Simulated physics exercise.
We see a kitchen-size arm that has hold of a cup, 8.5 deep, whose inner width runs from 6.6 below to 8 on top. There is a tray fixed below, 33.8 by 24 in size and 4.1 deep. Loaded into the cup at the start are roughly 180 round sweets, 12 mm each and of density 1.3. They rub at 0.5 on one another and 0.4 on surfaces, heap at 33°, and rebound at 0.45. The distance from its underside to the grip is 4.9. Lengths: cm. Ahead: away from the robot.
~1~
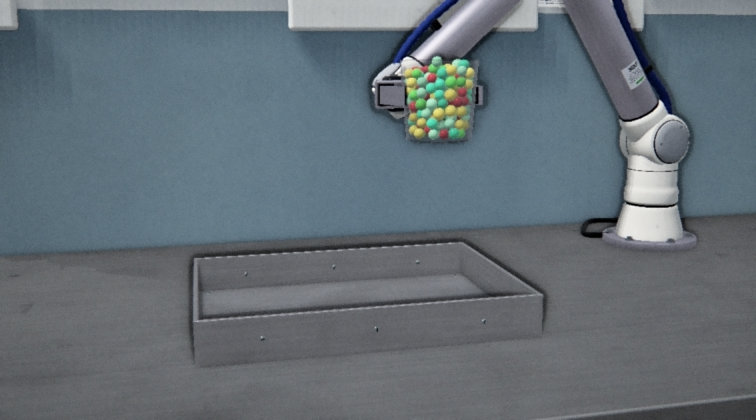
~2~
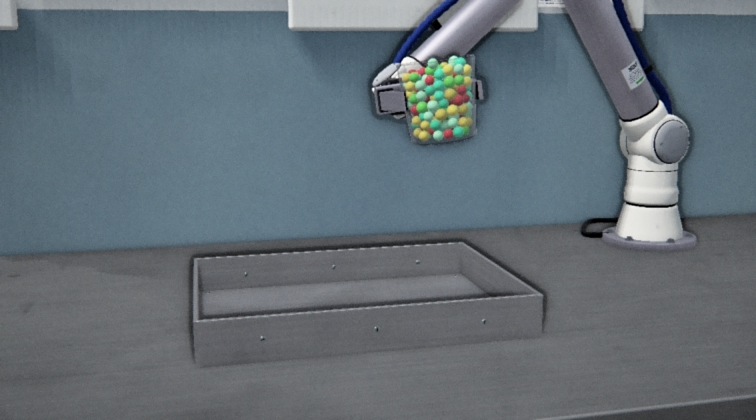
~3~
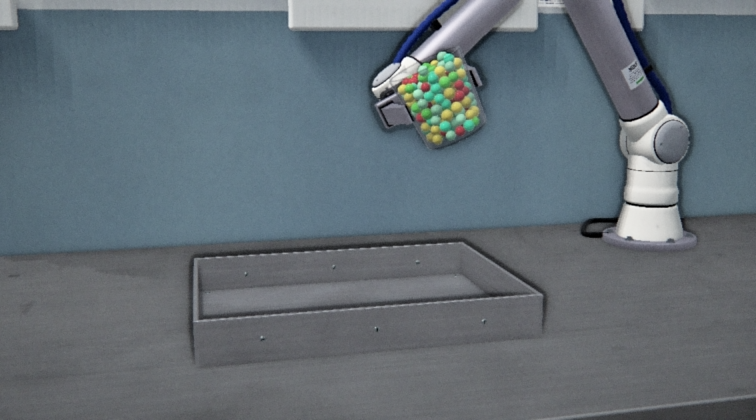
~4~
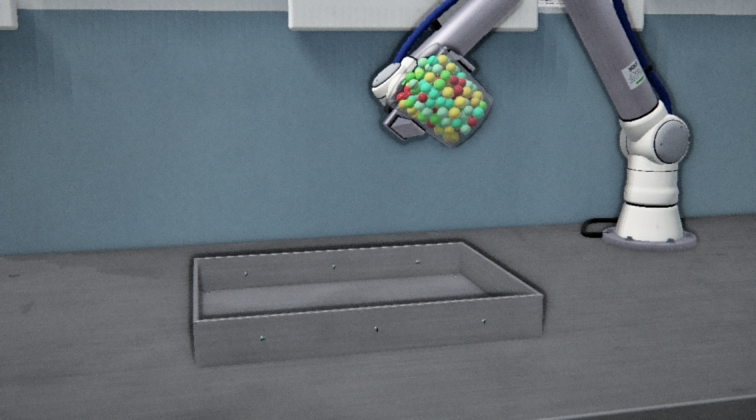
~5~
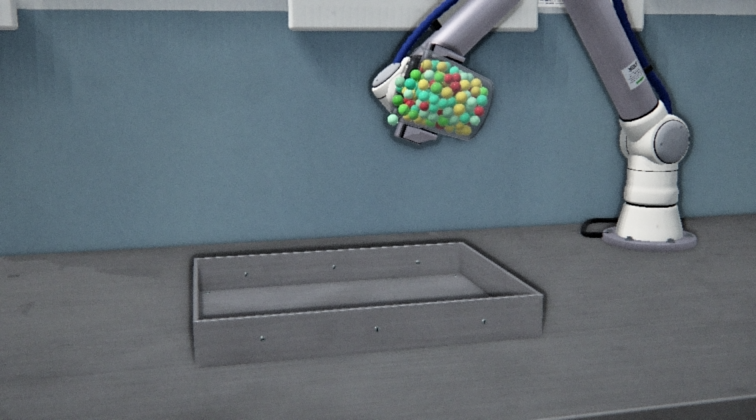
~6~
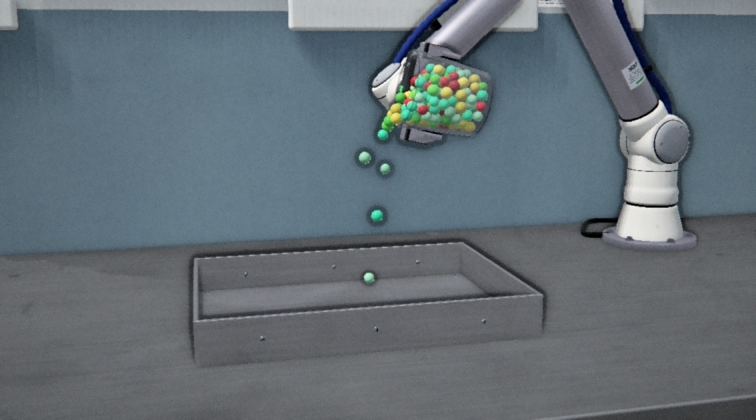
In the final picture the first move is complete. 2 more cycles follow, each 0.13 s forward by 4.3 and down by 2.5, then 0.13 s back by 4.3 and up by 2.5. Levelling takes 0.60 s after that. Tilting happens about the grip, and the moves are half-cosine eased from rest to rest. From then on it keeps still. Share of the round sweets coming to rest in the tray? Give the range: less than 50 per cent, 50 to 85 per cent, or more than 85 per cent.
The share is 50 to 85 per cent.
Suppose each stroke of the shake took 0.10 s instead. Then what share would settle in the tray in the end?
I'd expect close to 55 in a hundred.
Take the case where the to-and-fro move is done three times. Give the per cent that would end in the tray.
About 65 per cent in that case.
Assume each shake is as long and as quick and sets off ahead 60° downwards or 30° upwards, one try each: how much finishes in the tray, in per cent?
First try about 30 %, second try about 90 %.
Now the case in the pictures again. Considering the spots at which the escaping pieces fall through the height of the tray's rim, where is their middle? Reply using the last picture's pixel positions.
Near (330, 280).
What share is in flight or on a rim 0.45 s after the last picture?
About 4 per cent.
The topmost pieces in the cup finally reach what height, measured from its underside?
Roughly 6.0 cm.
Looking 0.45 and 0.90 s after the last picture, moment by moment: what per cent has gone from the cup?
Around 45 % and around 60 %.
Then, 0.45 s after the last picture, tilted 77° forward, highest piece 24 above the table; 106 in the cup, 71 in the tray, 8 in flight or on a rim.
Then, 0.90 s after the last picture, tilted 24° forward, highest piece 26 above the table; 106 in the tray, 78 in the cup, 1 in flight or on a rim.
Then, 1.32 s after the last picture, level, highest piece 25 above the table; 107 in the tray, 78 in the cup.
Then, 2.37 s after the last picture, level, highest piece 25 above the table; 107 in the tray, 78 in the cup.
Final count, 107 in the tray, 78 in the cup. That is 58 % in the tray.
